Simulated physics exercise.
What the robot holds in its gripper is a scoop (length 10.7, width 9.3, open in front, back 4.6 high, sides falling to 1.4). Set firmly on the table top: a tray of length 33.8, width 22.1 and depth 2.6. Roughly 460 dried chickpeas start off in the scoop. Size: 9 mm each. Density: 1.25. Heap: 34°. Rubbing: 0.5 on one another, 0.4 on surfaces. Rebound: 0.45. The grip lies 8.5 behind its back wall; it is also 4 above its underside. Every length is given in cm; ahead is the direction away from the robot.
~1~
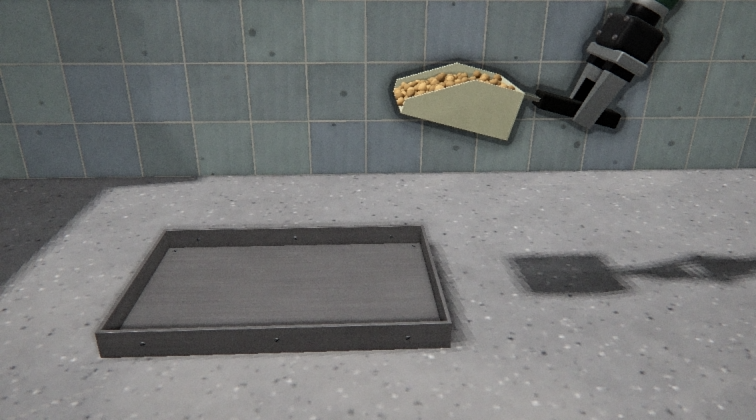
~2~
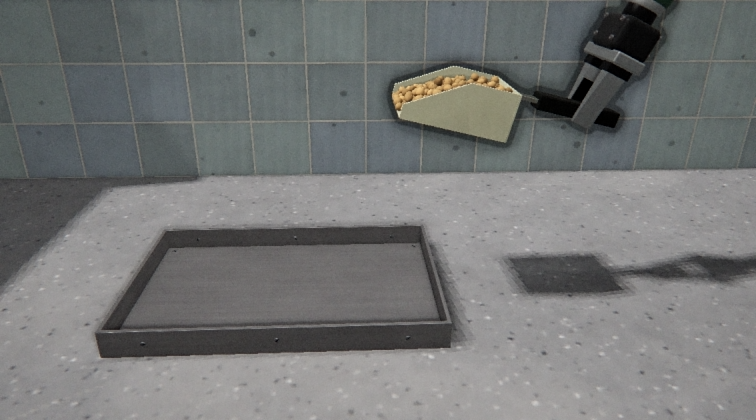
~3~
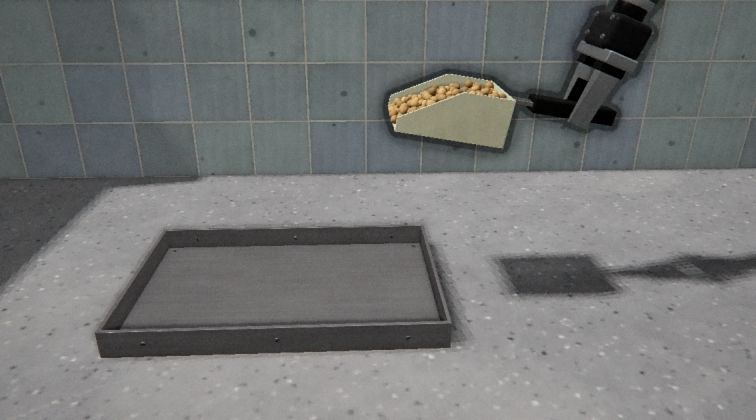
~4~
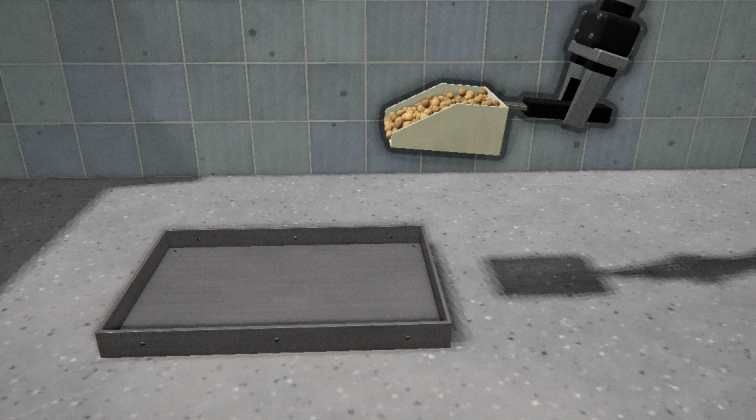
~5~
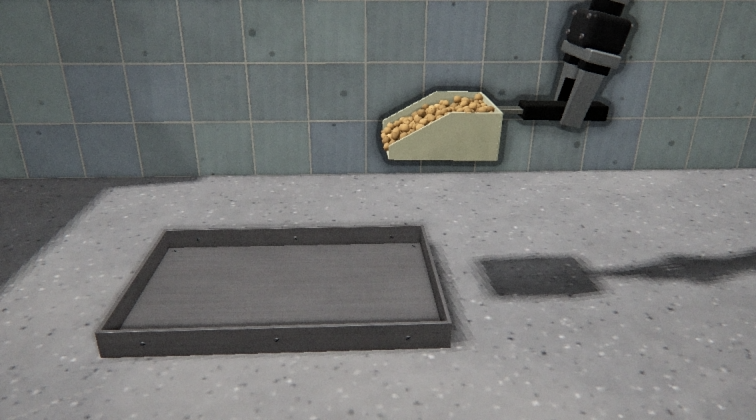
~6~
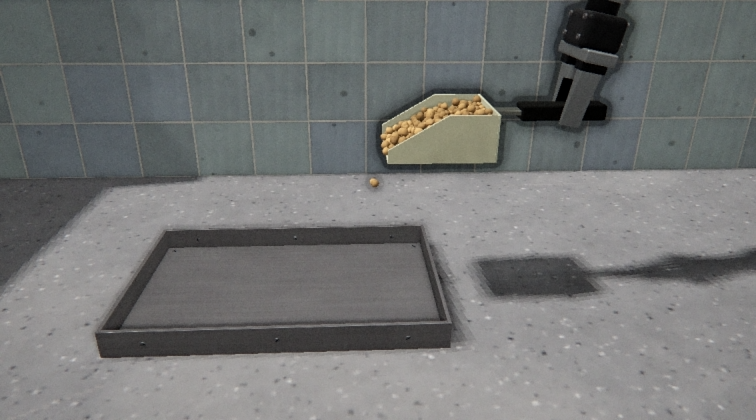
A black and grey robot arm at the upper right holds a pale yellow-green scoop heaped with tan chickpeas, seen from slightly above a speckled grey counter against blue-grey tiles. A shallow, empty dark grey tray sits at the left, and shadows lie to its right. The arm slowly lowers the scoop slightly leftward, levelling its backward tilt, and one chickpea drops from the open left end, while the camera stays still.
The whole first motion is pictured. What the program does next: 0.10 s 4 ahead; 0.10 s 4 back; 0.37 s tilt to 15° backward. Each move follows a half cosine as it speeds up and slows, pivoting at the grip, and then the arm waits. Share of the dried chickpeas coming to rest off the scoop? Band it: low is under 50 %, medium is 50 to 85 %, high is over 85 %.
Band: Medium.
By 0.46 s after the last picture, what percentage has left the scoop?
Close to 65 per cent of the load is out.
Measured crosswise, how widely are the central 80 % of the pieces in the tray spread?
The central eight tenths of the catch cover around 14 cm crosswise.
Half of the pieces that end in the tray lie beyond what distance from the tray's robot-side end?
17 cm.
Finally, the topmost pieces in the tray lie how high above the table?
Close to 2.0 cm above the table.
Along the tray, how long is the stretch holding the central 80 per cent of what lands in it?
About 20 centimetres.
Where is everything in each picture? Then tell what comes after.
The first picture shows the scoop floor at (457, 113), tilted 15° backward; upper third of the load around (462, 88), from x 400 to 510, top at y 75; 464 on the scoop.
The second picture shows the scoop floor at (455, 116), tilted 14° backward; upper third of the load around (462, 91), from x 395 to 510, top at y 80.
The third picture shows the scoop floor at (452, 125), tilted 10° backward; upper third of the load around (461, 99), from x 390 to 505, top at y 85.
The fourth picture shows the scoop floor at (448, 134), tilted 5° backward; upper third of the load around (462, 109), from x 385 to 500, top at y 95.
The fifth picture shows the scoop floor at (445, 142), tilted 1° backward; upper third of the load around (460, 116), from x 385 to 495, top at y 100.
The sixth picture shows the scoop floor at (445, 145), level; upper third of the load around (459, 119), from x 375 to 490, top at y 100; 462 on the scoop, 2 in flight or on a rim.
Then, 0.23 s on, level, highest piece 21 above the table; 197 on the scoop, 5 in the tray, 262 in flight or on a rim.
Then, 0.46 s on, tilted 12° backward, highest piece 23 above the table; 291 in the tray, 165 on the scoop, 8 in flight or on a rim.
Then, 0.77 s on, tilted 15° backward, highest piece 24 above the table; 298 in the tray, 165 on the scoop, 1 on the table or floor.
Then, 1.82 s on, tilted 15° backward, highest piece 24 above the table; 298 in the tray, 165 on the scoop, 1 on the table or floor.
In the end, 298 in the tray, 165 on the scoop, 1 on the table or floor. That is 64 % off the scoop.
